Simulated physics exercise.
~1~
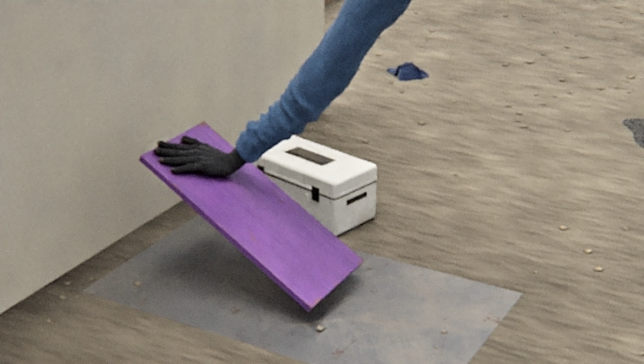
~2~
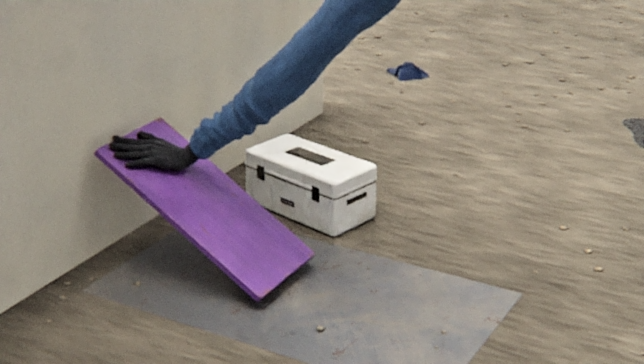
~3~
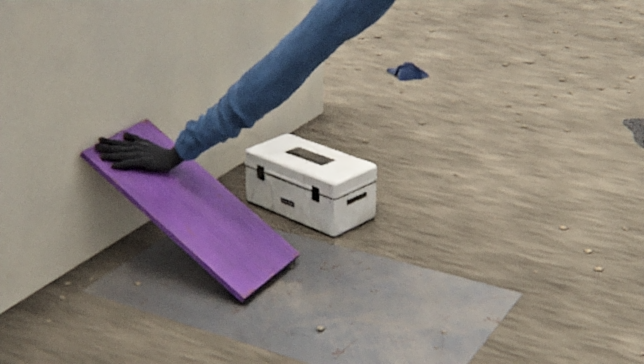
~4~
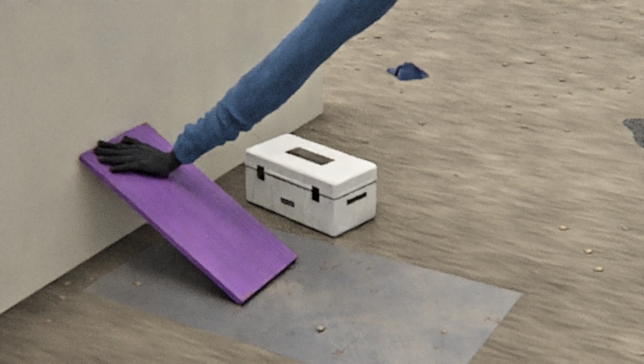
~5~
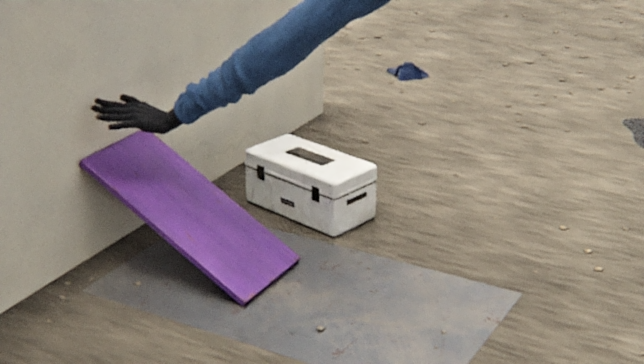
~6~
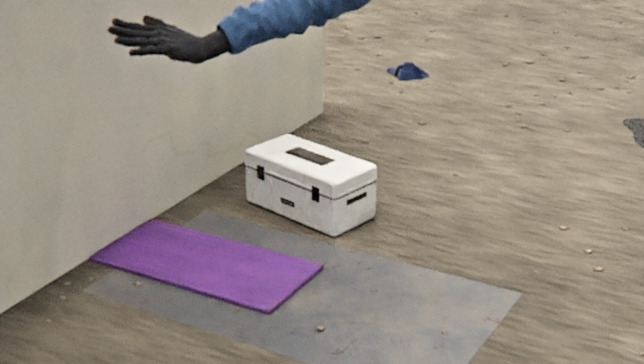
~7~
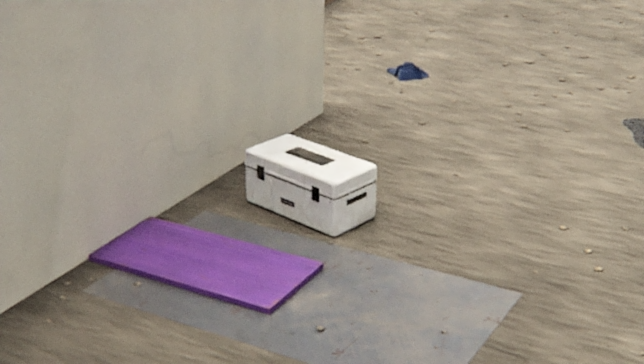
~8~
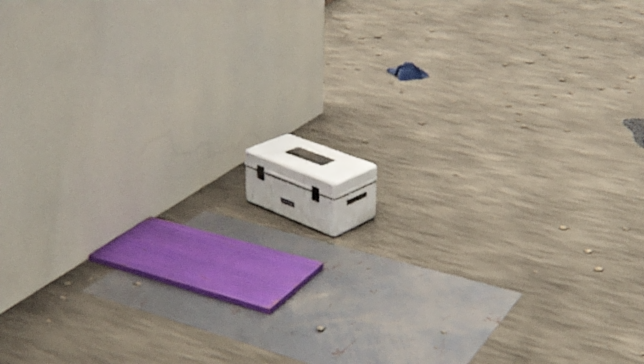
To begin with, a dark-gloved hand on a blue-sleeved arm holds a purple board at a slant beside a pale wall, with a white toolbox standing on the floor nearby. The hand moves the board left until its upper end rests against the wall, its lower end on a grey patch of floor. The hand then lifts away and draws back. Left alone, the board slips, its upper end sliding down the wall as the arm withdraws. It ends lying flat on the floor at the foot of the wall, while the toolbox stays where it was.
